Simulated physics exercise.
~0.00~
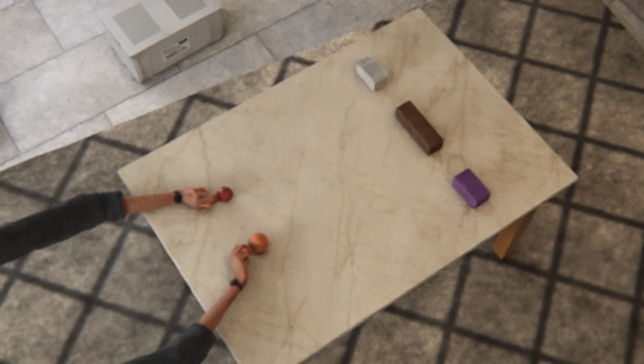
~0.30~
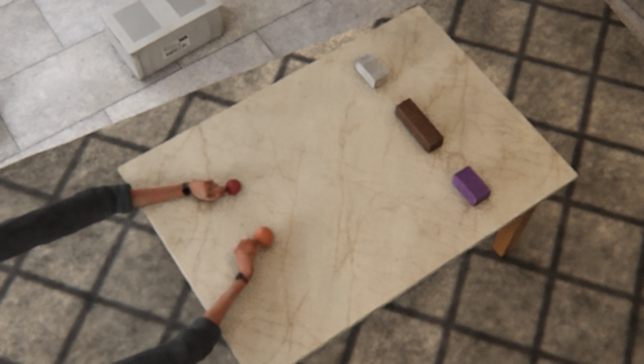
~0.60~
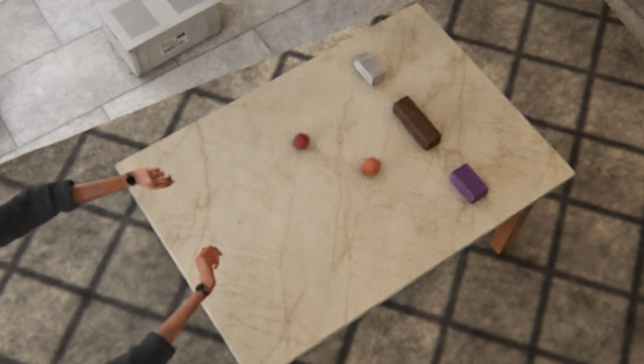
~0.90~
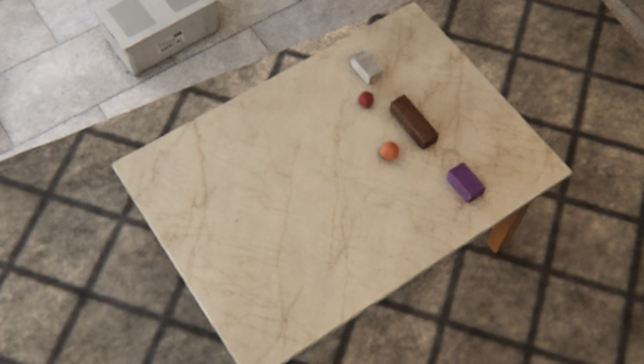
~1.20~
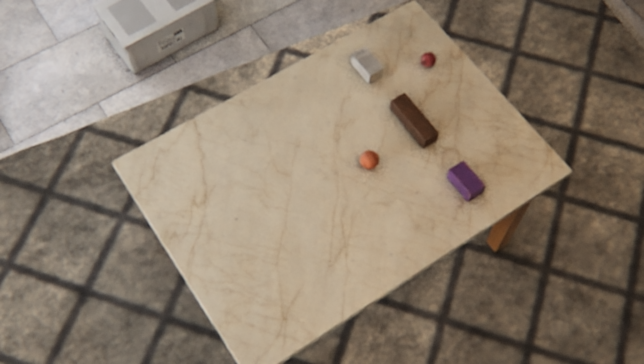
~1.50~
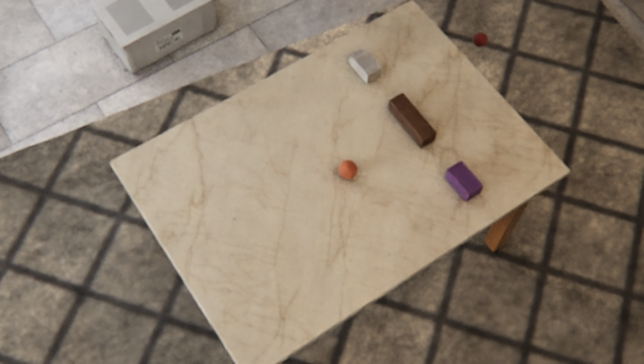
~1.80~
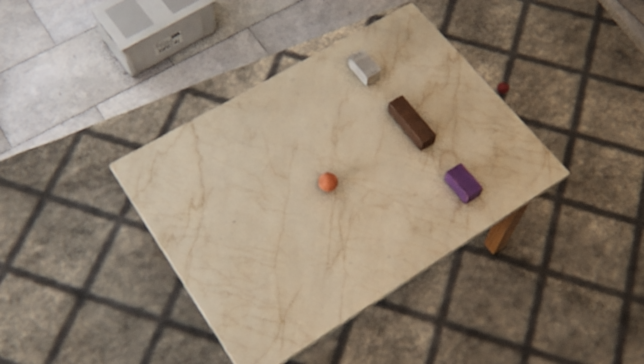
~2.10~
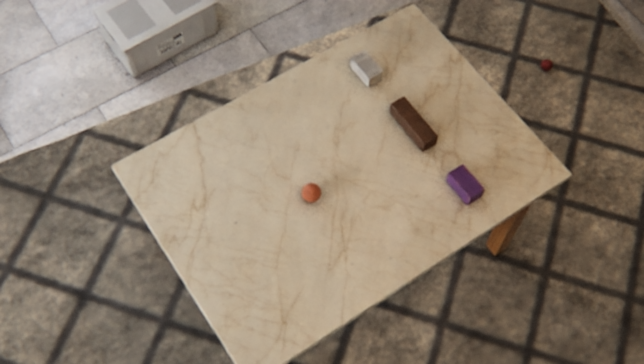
At first, two hands hold a small red tomato and an orange on the left side of a pale table, facing a spaced row of a white block, a brown block and a purple block. The hands push both forward, let go and draw back. The two roll up and to the right, and the tomato passes between the white and brown blocks while the orange meets the brown block and bounces back. The tomato rolls off the table's far edge and drops toward the floor. It ends up beyond the table, while the orange drifts back toward the middle and the blocks stay put.
